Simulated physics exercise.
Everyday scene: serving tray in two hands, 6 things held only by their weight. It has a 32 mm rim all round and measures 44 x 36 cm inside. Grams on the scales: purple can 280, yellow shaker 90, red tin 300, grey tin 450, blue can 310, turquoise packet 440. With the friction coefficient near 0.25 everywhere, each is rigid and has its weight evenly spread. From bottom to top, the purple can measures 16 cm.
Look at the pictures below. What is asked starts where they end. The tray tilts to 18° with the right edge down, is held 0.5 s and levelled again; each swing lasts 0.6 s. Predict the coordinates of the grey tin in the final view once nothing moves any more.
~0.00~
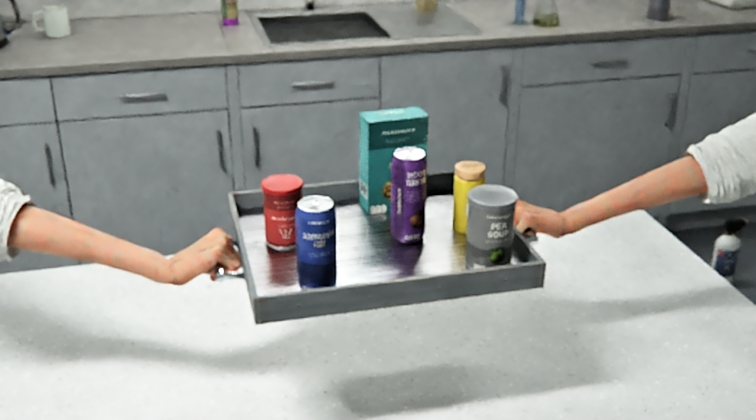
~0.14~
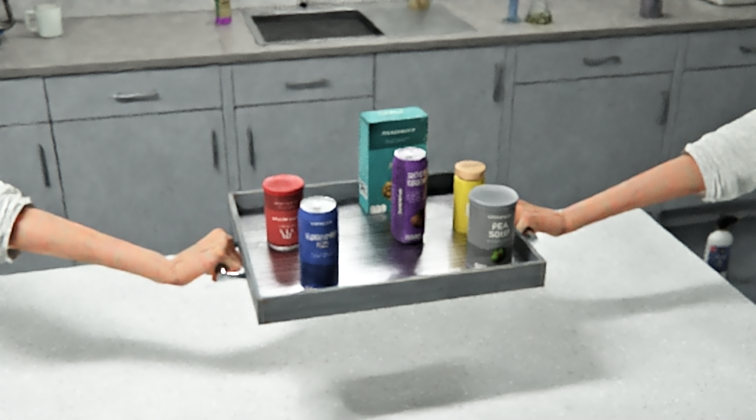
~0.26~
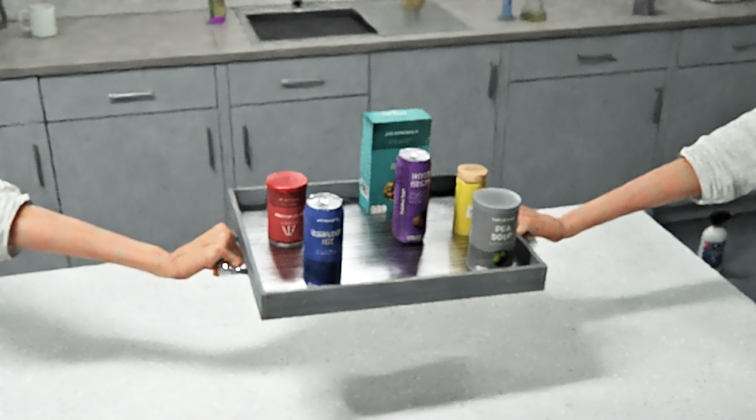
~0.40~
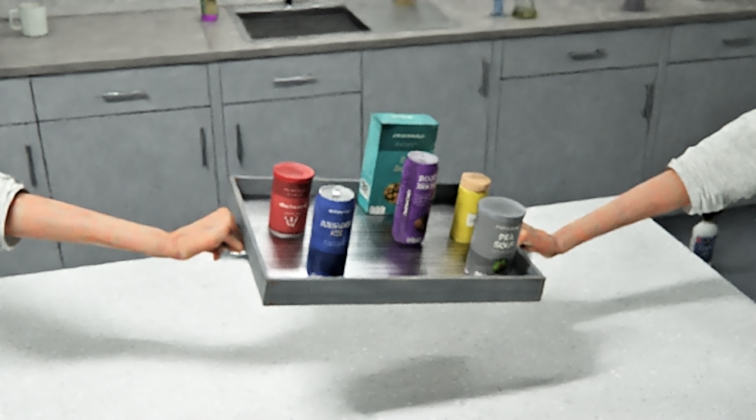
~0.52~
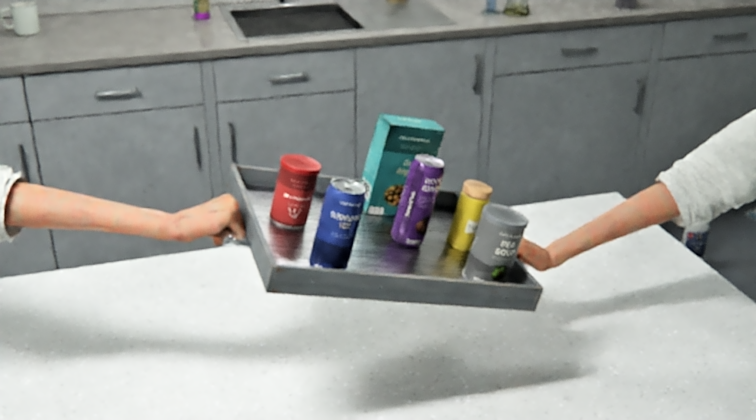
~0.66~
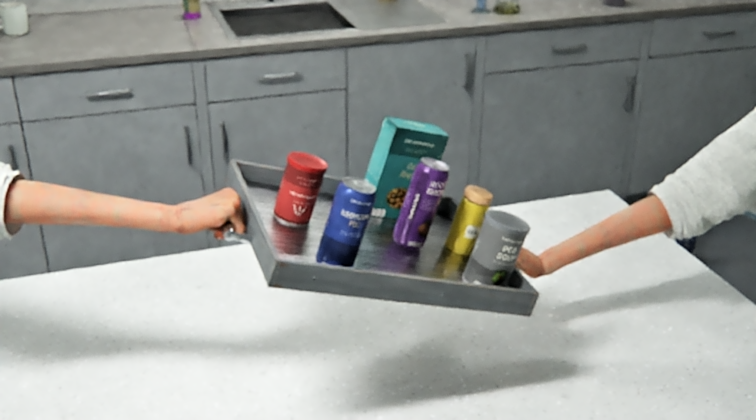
Its coordinates would be about (500, 224).
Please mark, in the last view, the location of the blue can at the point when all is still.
Near (467, 228).
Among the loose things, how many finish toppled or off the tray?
The tally is 0.
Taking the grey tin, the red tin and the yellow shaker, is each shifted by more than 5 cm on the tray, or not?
In short, the grey tin stays close to home, the red tin leaves its position, the yellow shaker stays close to home.
By 0.86 s, tray tilted 18°, right edge down; grey tin 2 cm from its spot near (503, 254); blue can 5 cm from its spot; turquoise packet 5 cm from its spot.
By 1.16 s, tray tilted 18°, right edge down; grey tin 2 cm from its spot near (503, 254); blue can 17 cm from its spot; red tin 16 cm from its spot.
By 1.36 s, tray tilted 15°, right edge down; grey tin 2 cm from its spot near (503, 249); blue can 24 cm from its spot; red tin 27 cm from its spot.
When it is over (2.3 s), not toppled but over 5 cm from the start, purple can, red tin, blue can and turquoise packet; the other 2 within 5 cm of the start. In the last view, grey tin near (500, 223).
